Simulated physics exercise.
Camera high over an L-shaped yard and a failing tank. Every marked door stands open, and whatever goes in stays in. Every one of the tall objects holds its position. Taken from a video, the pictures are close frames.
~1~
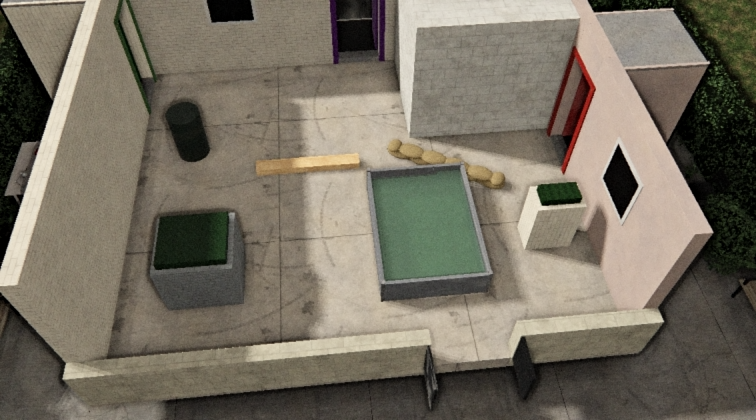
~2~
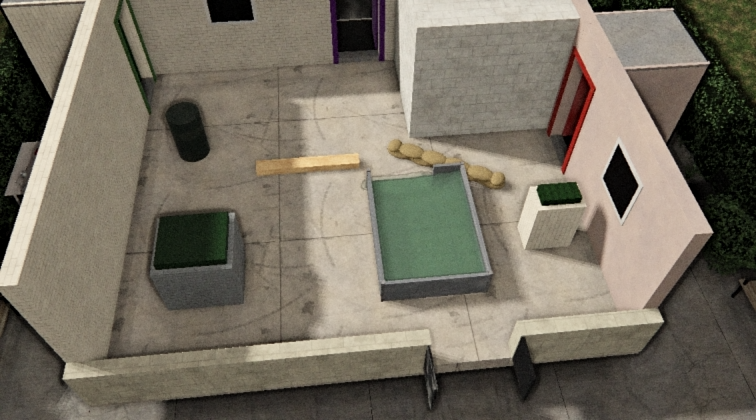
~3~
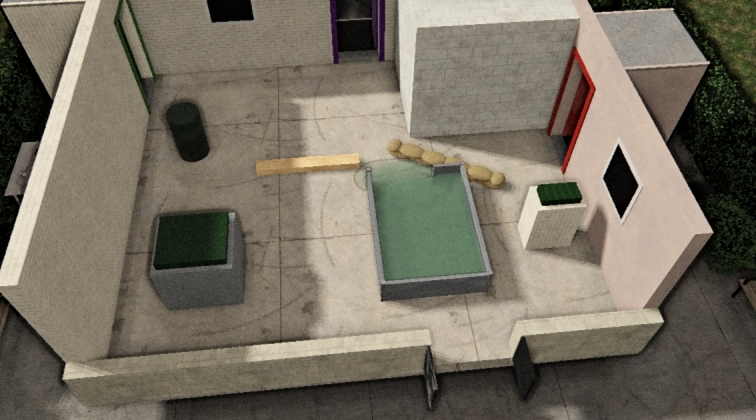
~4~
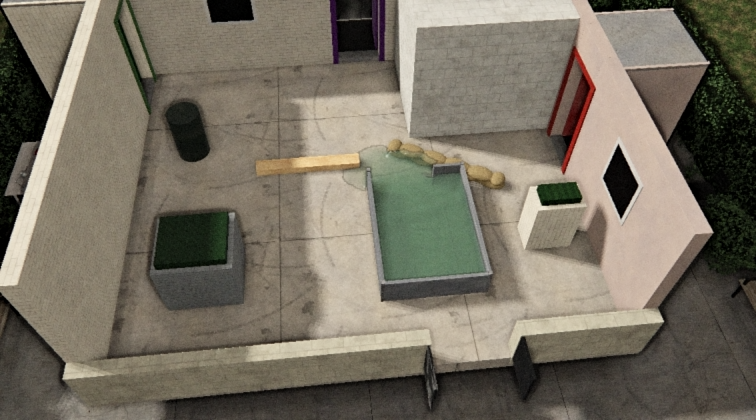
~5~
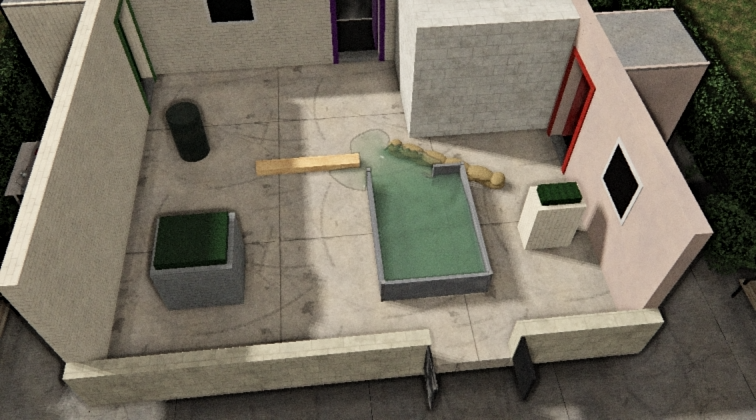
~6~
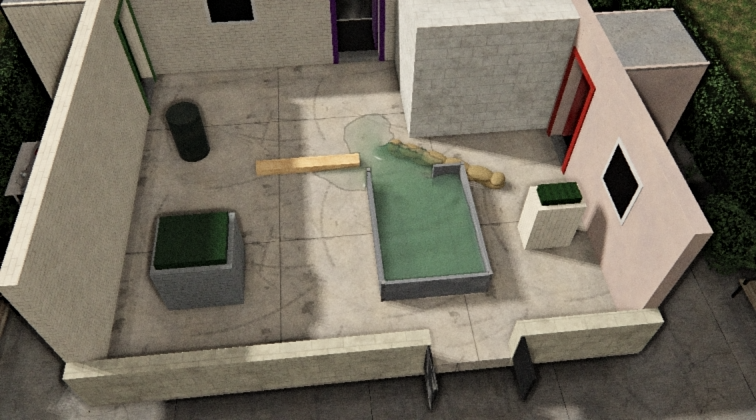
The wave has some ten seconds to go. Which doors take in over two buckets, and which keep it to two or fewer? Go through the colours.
In order: Red door: Never surpasses it; purple door: Never surpasses it; green door: Never surpasses it.
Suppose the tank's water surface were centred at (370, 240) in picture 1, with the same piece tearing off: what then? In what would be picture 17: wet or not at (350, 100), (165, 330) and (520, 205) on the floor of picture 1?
Soaked, bone-dry, bone-dry.
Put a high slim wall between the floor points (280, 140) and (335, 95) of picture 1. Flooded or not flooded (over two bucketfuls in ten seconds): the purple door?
As for that door, the purple one overshoots.
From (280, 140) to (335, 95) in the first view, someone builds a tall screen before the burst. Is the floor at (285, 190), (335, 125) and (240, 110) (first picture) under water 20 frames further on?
Soaked, soaked, untouched.
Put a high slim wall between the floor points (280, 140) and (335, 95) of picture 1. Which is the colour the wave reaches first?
It's the purple one.
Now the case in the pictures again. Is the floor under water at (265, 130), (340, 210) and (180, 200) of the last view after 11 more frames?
First spot submerged, second spot spared, third spot spared.
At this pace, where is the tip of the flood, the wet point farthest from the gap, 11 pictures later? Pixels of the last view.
Farthest reach: About (273, 68).
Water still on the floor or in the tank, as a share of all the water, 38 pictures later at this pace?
Near 100 in a hundred.
A moment on, water covers 15 % of the floor; the red door not reached, the purple door not reached, the green door not reached.
Next, water covers 30 % of the floor; the red door not reached, the purple door wet at the sill, nothing in, the green door not reached.
Then, water covers 50 % of the floor; the red door not reached, the purple door wet at the sill, nothing in, the green door not reached.
Later, water covers 55 % of the floor; the red door wet at the sill, nothing in, the purple door under two buckets in, the green door wet at the sill, nothing in.
In the end, water covers 70 % of the floor; the red door wet at the sill, nothing in, the purple door under two buckets in, the green door wet at the sill, nothing in.
